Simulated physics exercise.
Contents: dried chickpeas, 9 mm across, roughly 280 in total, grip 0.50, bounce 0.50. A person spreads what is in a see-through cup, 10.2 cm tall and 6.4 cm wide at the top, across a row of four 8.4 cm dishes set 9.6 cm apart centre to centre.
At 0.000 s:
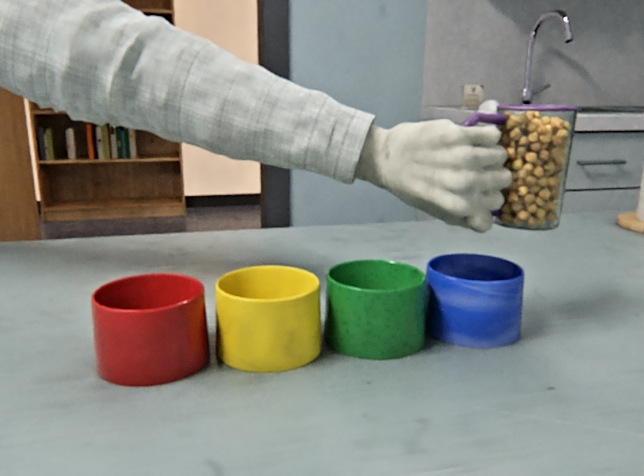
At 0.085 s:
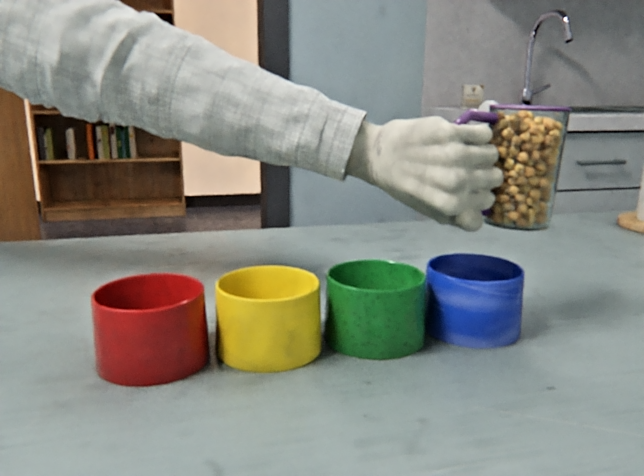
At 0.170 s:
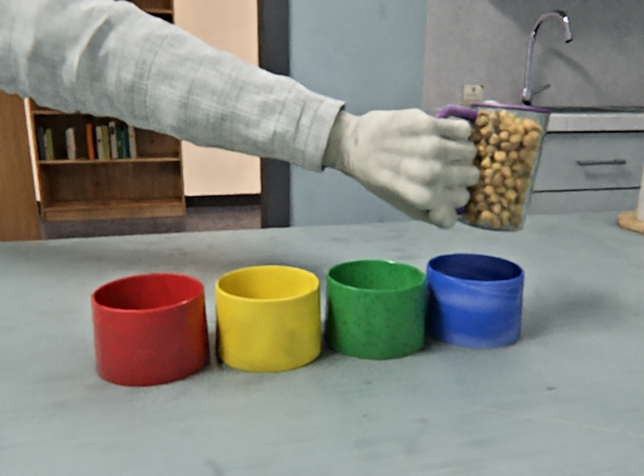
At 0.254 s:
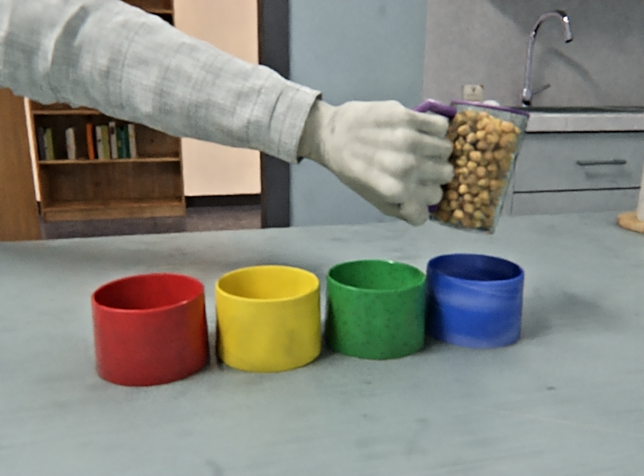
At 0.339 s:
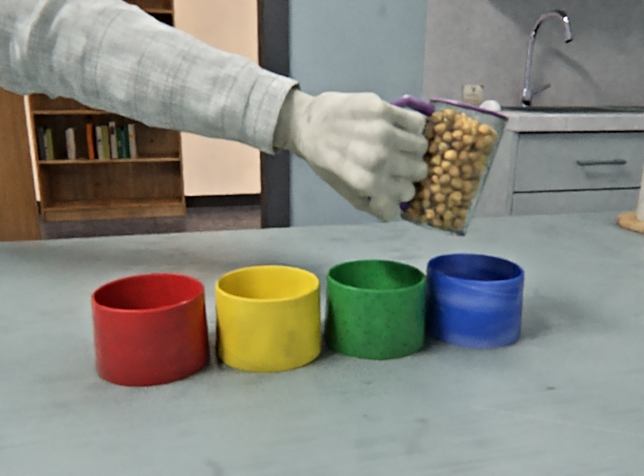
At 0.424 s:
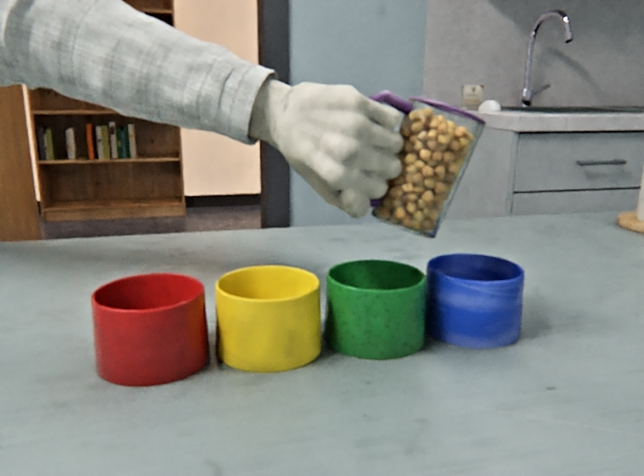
In a kitchen, a hand moving a clear cup of chickpeas leftward above blue and green dishes while gradually tilting it.
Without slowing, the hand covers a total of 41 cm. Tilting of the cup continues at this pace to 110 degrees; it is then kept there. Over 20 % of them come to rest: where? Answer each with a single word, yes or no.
Red yes, blue no, green no, yellow no, counter no.
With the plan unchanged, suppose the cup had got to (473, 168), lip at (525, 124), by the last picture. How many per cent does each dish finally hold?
You'd end up with red at 60, blue at 0, green at 0 and yellow at 30.
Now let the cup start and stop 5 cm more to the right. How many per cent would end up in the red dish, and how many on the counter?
Shares would be red 60 and counter 30.
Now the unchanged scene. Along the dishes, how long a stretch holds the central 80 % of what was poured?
It covers some 5 centimetres of the row.
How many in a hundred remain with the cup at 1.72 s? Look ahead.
Some 95 per cent.
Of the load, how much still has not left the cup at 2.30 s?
55 %.
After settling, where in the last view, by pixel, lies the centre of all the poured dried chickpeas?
Approximately (149, 323) in the last view.
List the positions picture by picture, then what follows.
The first picture shows cup at (530, 166), tilt 0 degrees, lip at (569, 108), moved 0.0 cm; middle of the pieces at (531, 167); blue dish at (475, 267); green dish at (376, 275); yellow dish at (268, 283); red dish at (149, 291).
The second picture shows cup at (522, 167), tilt 2 degrees, lip at (562, 109), moved 0.8 cm; middle of the pieces at (523, 168).
The third picture shows cup at (499, 167), tilt 6 degrees, lip at (543, 112), moved 3.1 cm; middle of the pieces at (500, 168).
The fourth picture shows cup at (475, 168), tilt 11 degrees, lip at (522, 116), moved 5.4 cm; middle of the pieces at (476, 169).
The fifth picture shows cup at (450, 169), tilt 15 degrees, lip at (501, 120), moved 7.8 cm; middle of the pieces at (451, 170).
The sixth picture shows cup at (425, 169), tilt 20 degrees, lip at (479, 124), moved 10.2 cm; middle of the pieces at (425, 170); blue dish at (475, 267); green dish at (376, 275); yellow dish at (268, 283); red dish at (149, 291). The cup turns about 55 degrees a second and travels 28 cm a second.
Then, at 1.20 s, tilt 62 degrees; cup holds 100 %.
After 1.72 s, tilt 90 degrees; cup holds 95 %, red 5 %.
After 2.30 s, tilt 110 degrees; cup holds 55 %, red 45 %.
At rest (3.7 s), red 100 %, blue 0 %, green 0 %, yellow 0 %, counter 0 %.
